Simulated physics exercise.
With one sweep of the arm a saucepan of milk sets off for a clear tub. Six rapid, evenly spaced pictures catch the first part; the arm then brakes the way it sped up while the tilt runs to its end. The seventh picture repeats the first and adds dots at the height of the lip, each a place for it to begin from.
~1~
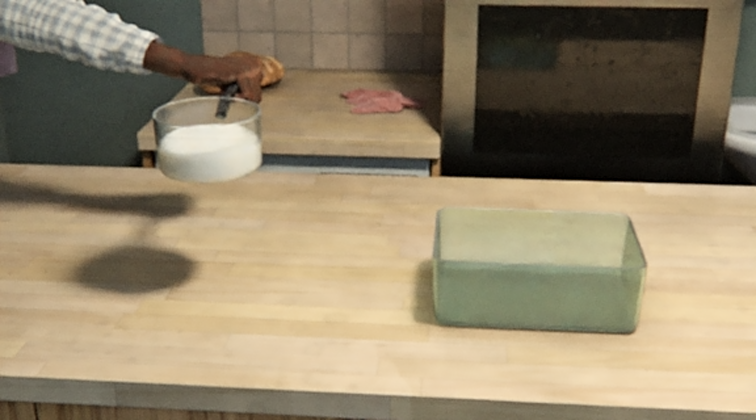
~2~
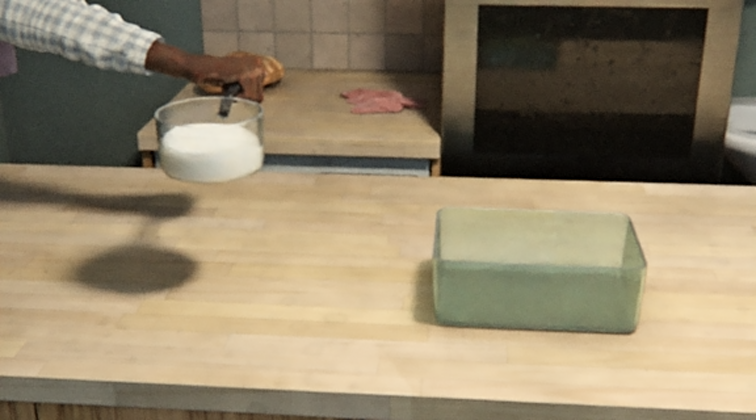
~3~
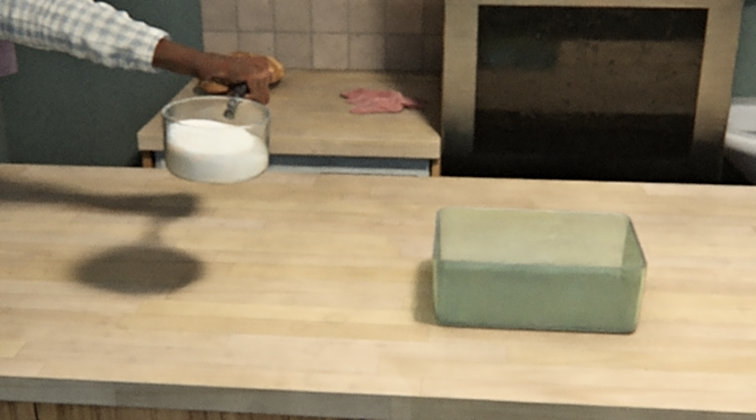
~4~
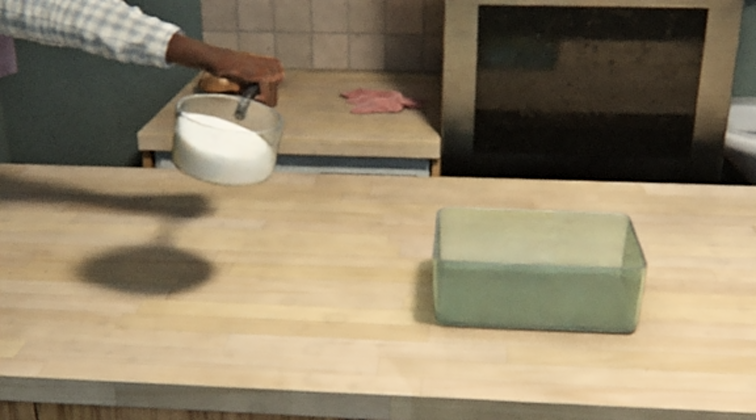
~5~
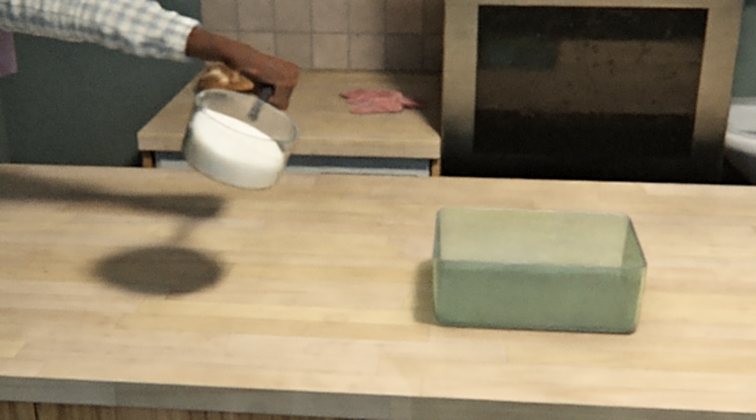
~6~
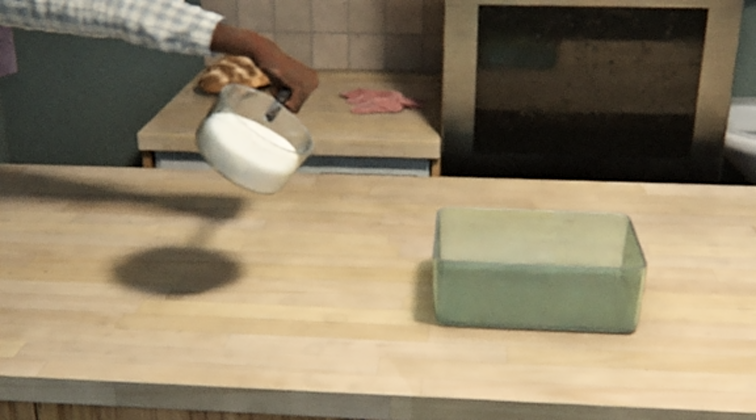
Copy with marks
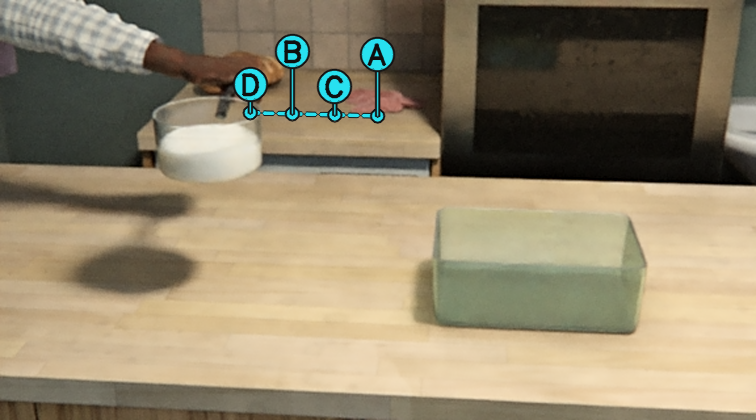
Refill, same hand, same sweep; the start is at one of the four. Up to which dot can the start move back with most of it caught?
Place B.
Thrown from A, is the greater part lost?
No.
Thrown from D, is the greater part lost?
Yes, it does.
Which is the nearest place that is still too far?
That would be D.
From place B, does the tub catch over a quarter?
Yes, it does.
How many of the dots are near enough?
Three of them.
In cyan, A at (377, 116); B at (292, 113); C at (334, 114); D at (250, 112).
If A is chosen, about 73 % lands in the tub, 3 % falls short and 24 % goes beside or beyond.
If B is chosen, about 82 % lands in the tub, 9 % falls short and 9 % goes beside or beyond.
If C is chosen, about 81 % lands in the tub, 3 % falls short and 16 % goes beside or beyond.
If D is chosen, about 7 % lands in the tub, 87 % falls short and 5 % goes beside or beyond.
